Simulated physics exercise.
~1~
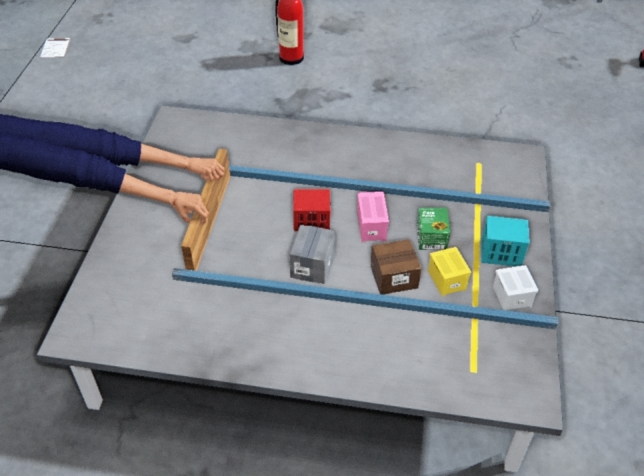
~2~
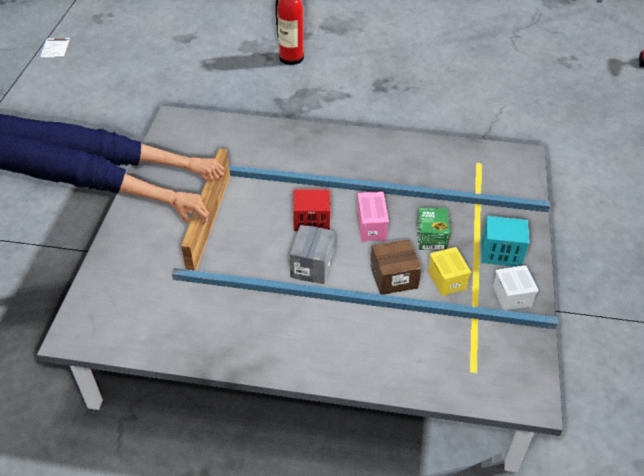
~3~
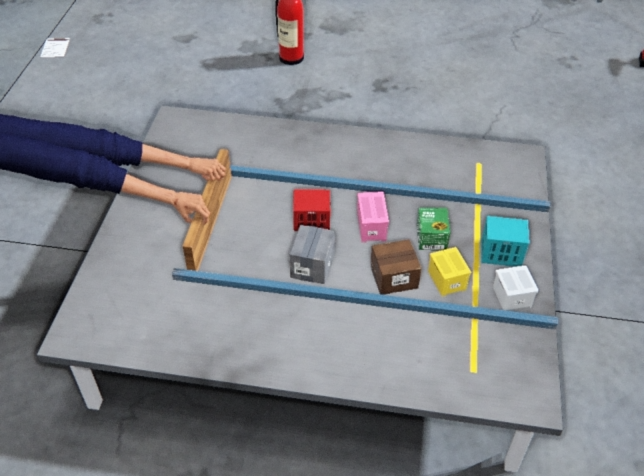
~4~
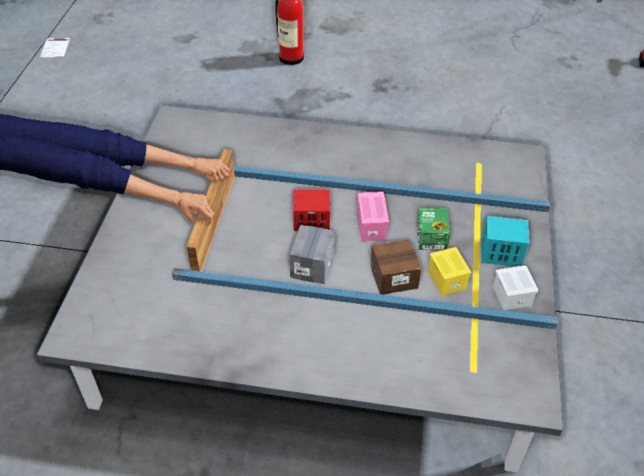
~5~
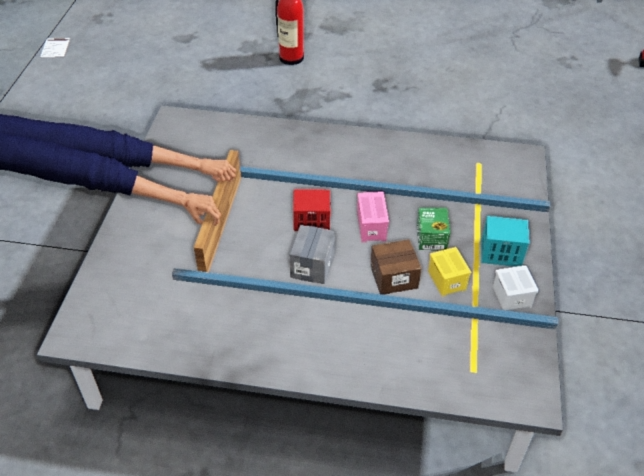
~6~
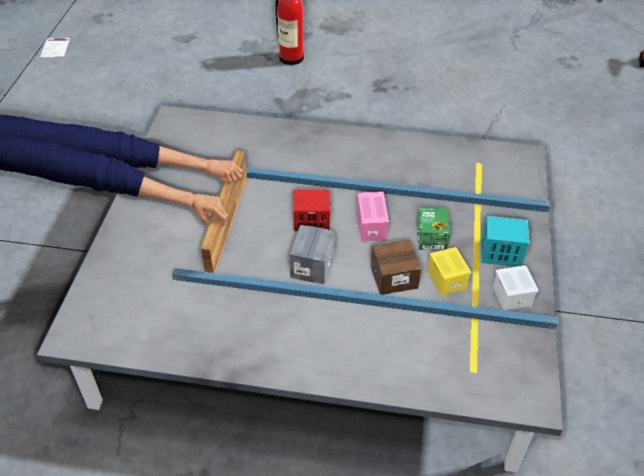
Two hands held a wooden plank still at the left of a grey table, then slid it slightly right between blue rails, while the colourful boxes and crates around the yellow line stayed put.
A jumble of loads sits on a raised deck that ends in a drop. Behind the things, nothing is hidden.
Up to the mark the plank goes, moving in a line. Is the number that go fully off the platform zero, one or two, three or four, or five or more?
It is three or four.
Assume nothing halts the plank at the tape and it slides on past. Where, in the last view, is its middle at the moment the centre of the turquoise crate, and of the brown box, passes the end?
Middle approx. at (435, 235), then approx. at (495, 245).
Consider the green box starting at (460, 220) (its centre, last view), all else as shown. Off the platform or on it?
Put there, it simply leaves the top.
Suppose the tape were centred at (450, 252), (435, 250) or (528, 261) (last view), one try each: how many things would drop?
Those tries give 2, 1 and 6.
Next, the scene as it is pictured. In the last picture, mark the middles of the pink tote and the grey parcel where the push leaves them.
I'd say approximately (531, 237) and then (498, 276).
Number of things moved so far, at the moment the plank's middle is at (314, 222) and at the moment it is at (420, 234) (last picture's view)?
I count 2 first and 8 after.
Soon after, none off yet; white tote at rest near (514, 289); turquoise crate at rest near (504, 242); yellow tote at rest near (448, 272).
By the end, the number that fall off is three or four; fallen, green box, yellow tote, turquoise crate and white tote.
